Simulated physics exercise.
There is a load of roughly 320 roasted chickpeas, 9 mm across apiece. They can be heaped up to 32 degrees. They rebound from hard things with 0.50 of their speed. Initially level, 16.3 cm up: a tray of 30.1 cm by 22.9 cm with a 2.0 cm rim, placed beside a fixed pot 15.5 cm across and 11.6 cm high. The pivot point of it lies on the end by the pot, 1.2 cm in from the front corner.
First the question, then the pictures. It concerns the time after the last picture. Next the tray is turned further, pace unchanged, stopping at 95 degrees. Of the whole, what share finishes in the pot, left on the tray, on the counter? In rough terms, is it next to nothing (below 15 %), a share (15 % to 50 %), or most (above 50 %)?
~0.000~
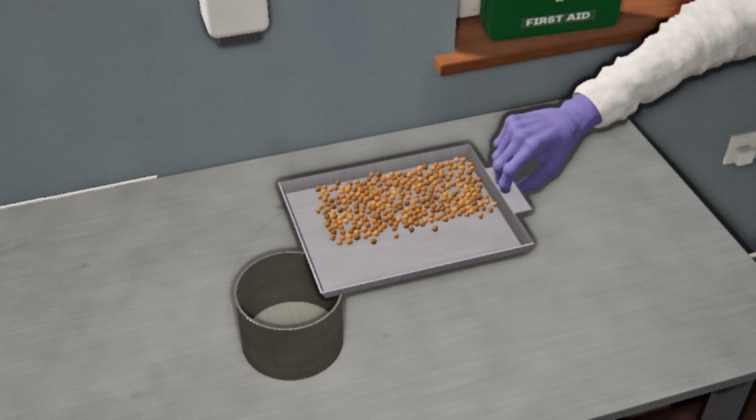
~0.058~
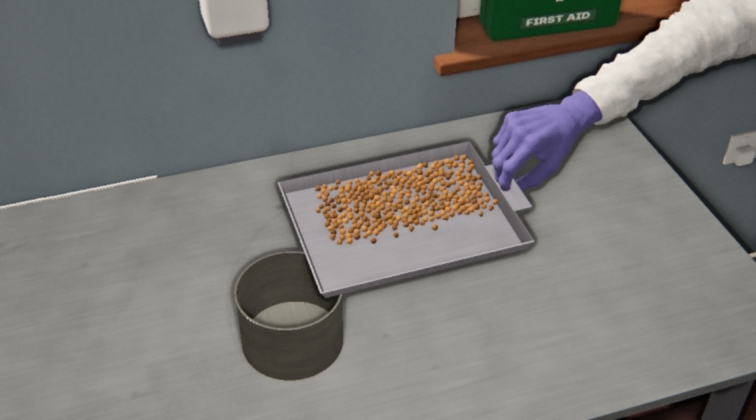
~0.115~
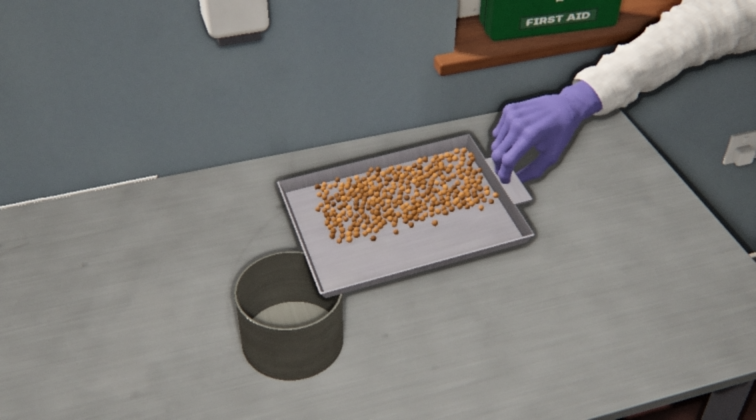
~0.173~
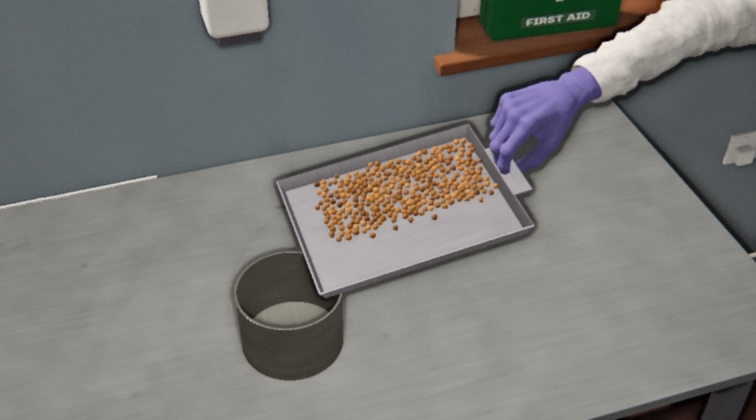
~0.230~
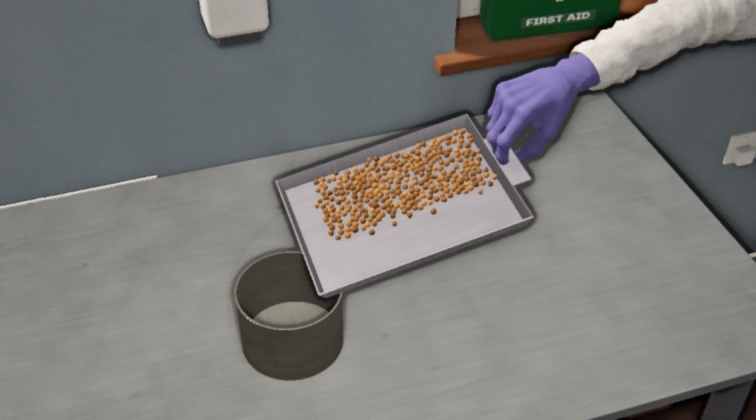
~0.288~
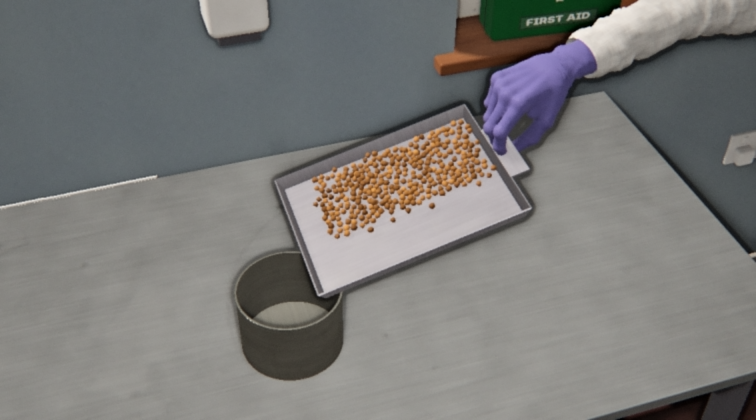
Roughly: Pot: Most, left on the tray: Next to nothing, counter: A share.
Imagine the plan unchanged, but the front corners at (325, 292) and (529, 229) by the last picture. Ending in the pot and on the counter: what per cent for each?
Pot 0, counter 100.
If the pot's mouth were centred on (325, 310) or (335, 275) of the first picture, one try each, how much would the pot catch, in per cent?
Try one: ~ 40 %; try two: ~ 5 %.
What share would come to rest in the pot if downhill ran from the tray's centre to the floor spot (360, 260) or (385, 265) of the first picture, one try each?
First try: About 25 percent; second try: About 0 percent.
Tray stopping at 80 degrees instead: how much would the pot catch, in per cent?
70 %.
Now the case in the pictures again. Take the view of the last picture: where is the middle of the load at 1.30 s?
Near (294, 233).
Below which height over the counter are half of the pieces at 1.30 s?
About 20 cm.
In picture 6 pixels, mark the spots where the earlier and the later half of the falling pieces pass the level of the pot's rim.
Roughly (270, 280) to start, and after that (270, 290).
After 0.90 s, tilt 53 degrees; the tray holds 95 %, the pot 0 %.
After 1.30 s, tilt 78 degrees; the tray holds 85 %, the pot 10 %.
Then, at 1.79 s, tilt 95 degrees; the tray holds 0 %, the pot 65 %.
In the end, at 2.4 s, pot 65 %, tray 0 %, counter 35 %.
